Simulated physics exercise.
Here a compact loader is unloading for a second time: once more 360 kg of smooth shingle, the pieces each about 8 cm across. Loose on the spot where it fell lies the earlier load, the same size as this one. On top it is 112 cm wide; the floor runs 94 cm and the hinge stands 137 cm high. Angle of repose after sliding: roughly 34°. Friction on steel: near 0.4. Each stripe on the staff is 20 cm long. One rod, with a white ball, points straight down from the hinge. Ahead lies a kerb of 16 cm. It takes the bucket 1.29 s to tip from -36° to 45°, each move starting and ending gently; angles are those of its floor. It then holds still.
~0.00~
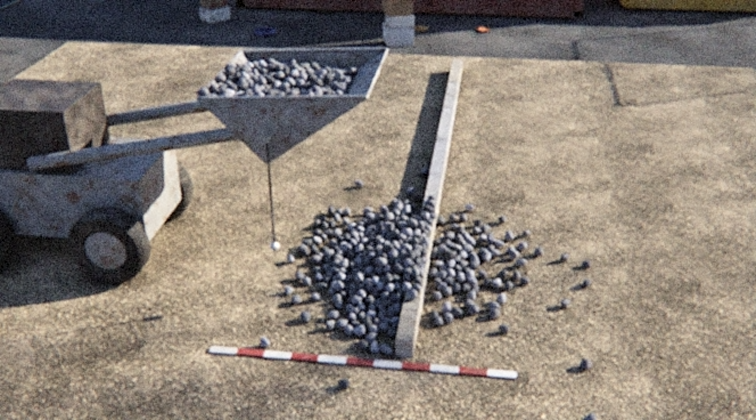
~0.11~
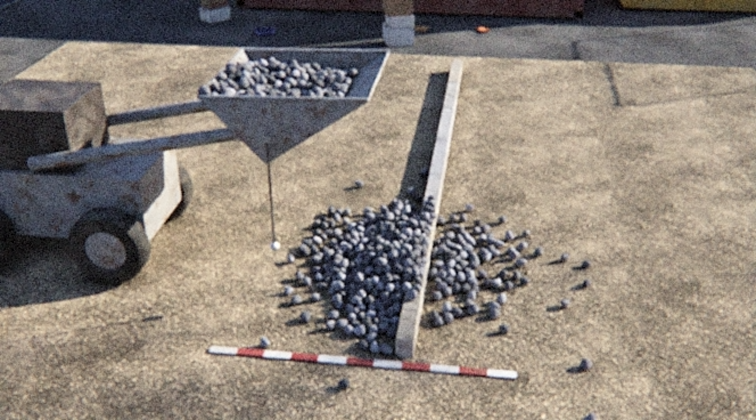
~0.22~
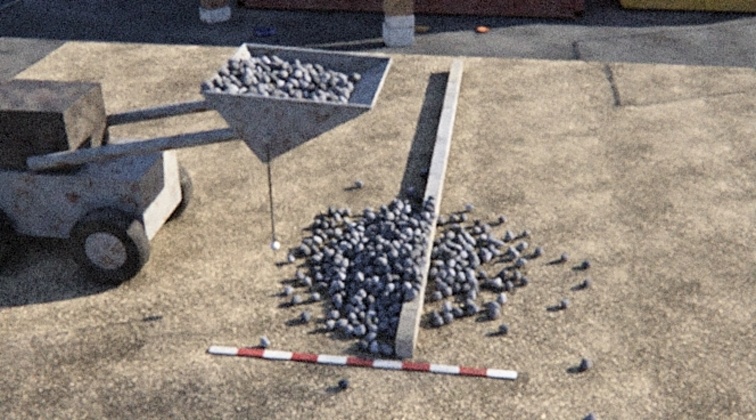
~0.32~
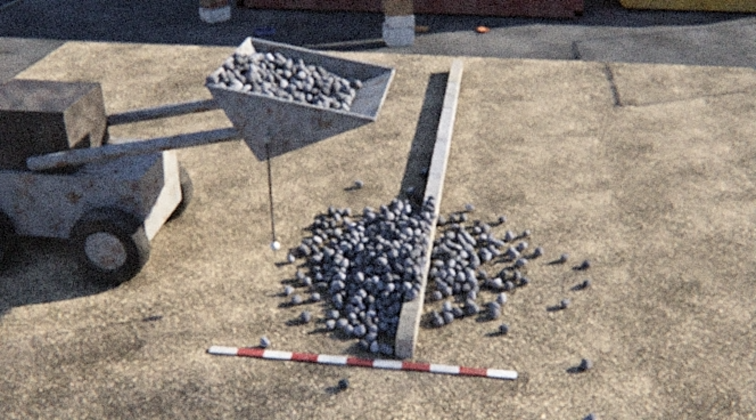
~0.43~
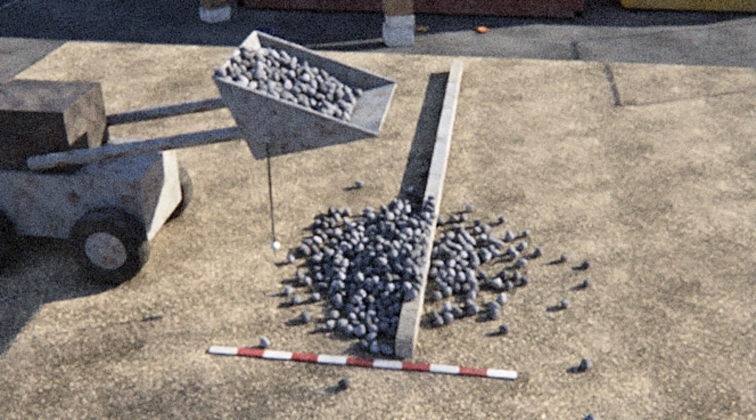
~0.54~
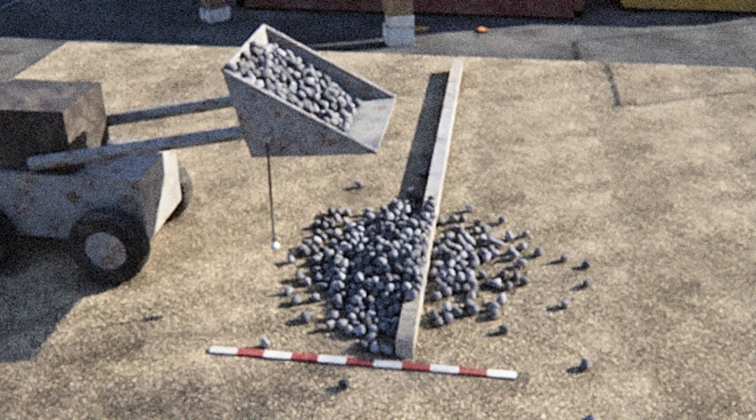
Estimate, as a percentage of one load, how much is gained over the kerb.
Some 36 per cent is added.
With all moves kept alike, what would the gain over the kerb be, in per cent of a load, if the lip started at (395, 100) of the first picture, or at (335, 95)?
First place about 60 %, second about 5 %.
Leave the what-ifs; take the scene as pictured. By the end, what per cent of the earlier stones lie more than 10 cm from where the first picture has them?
Roughly 30 % of them.
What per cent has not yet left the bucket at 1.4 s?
Reading: Near 30 % of the load.
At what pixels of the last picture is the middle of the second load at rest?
Middle: Approx. (394, 253) px.
After 1.0 s the floor is at 33°; in per cent of one load, 99 in the bucket, 84 on this side of the kerb, 17 over the kerb; the foremost stones are at (566, 291).
After 1.4 s the floor is at 45°; in per cent of one load, 31 in the bucket, 151 on this side of the kerb, 18 over the kerb; the foremost stones are at (566, 291).
After 1.7 s the floor is at 45°; in per cent of one load, 0 in the bucket, 160 on this side of the kerb, 40 over the kerb; the foremost stones are at (567, 293).
After 4.3 s the floor is at 45°; in per cent of one load, 0 in the bucket, 147 on this side of the kerb, 53 over the kerb; the foremost stones are at (585, 287). Net gain over the kerb, 36.
